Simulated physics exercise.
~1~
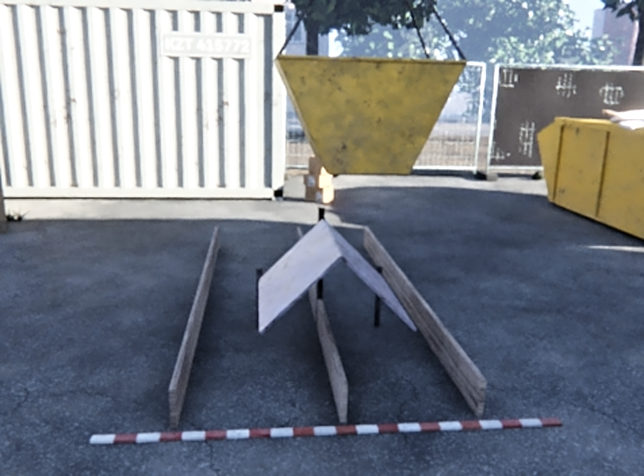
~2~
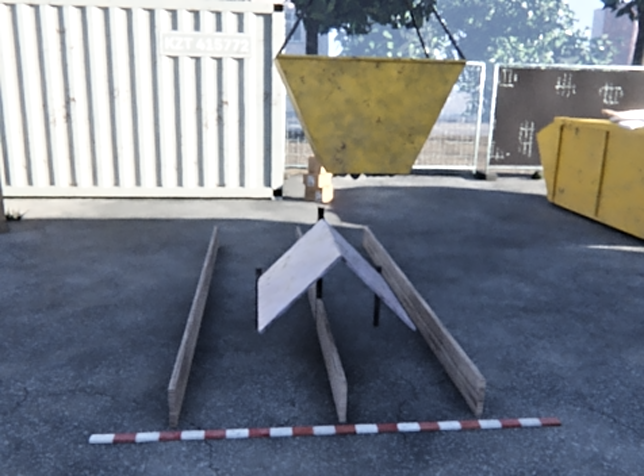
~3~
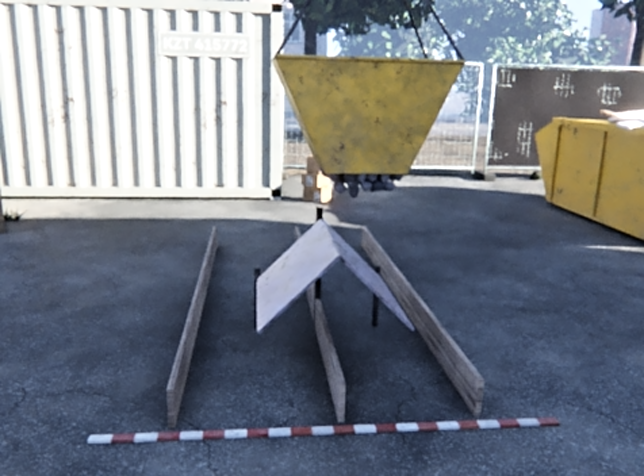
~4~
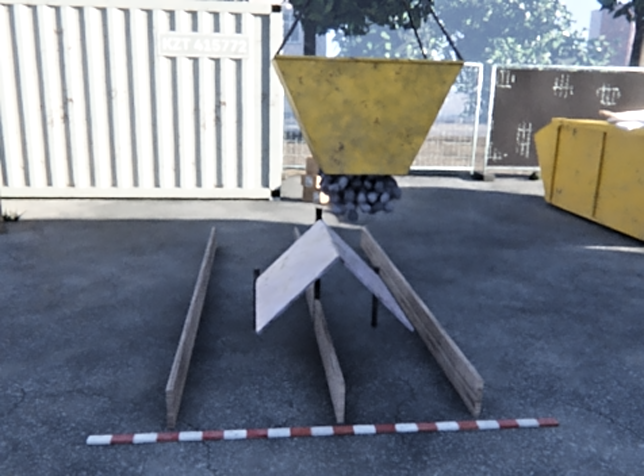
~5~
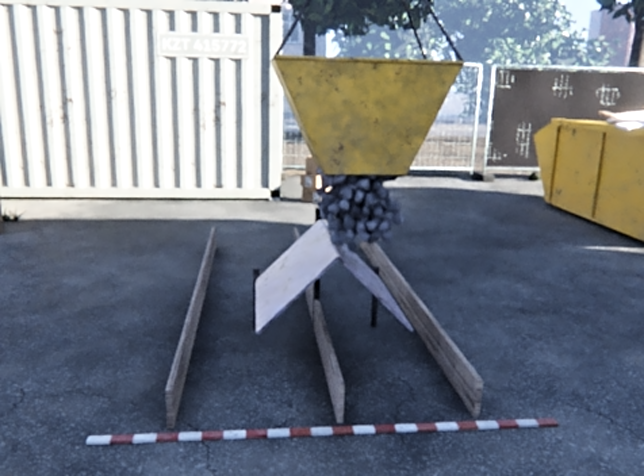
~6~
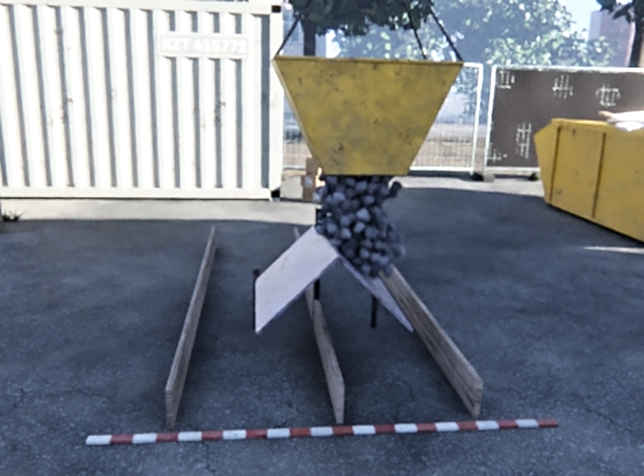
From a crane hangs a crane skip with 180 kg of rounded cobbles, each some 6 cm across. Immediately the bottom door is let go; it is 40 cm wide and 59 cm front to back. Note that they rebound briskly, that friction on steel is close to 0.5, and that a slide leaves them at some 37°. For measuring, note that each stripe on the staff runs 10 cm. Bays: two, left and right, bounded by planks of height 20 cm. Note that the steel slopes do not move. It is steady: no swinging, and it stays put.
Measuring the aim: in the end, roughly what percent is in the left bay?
Roughly 7 percent.
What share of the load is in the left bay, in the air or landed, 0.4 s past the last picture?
I'd put it near 0 per cent.
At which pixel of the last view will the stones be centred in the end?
I'd point to somewhere near (418, 355).
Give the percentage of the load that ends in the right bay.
Share: About 65 %.
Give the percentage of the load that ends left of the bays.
About 0 per cent.
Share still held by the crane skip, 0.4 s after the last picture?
Roughly 0 percent is held.
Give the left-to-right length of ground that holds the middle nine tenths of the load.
It spans roughly 210 centimetres.
Then, 0.4 s after the last picture, 0 % in the crane skip, 40 % on the steel, 2 % falling or lying in the left bay, 50 % falling or lying in the right bay, 8 % falling or lying right of the bays; the stones farthest right are at (505, 349).
Then, 0.8 s after the last picture, 0 % in the crane skip, 2 % on the steel, 6 % falling or lying in the left bay, 66 % falling or lying in the right bay, 26 % falling or lying right of the bays; the stones farthest right are at (592, 346).
Then, 1.4 s after the last picture, 0 % in the crane skip, 7 % falling or lying in the left bay, 66 % falling or lying in the right bay, 27 % falling or lying right of the bays.
Then, 2.3 s after the last picture, 0 % in the crane skip, 7 % falling or lying in the left bay, 66 % falling or lying in the right bay, 27 % falling or lying right of the bays.
Then, 4.2 s after the last picture, 0 % in the crane skip, 7 % in the left bay, 66 % in the right bay, 27 % right of the bays.
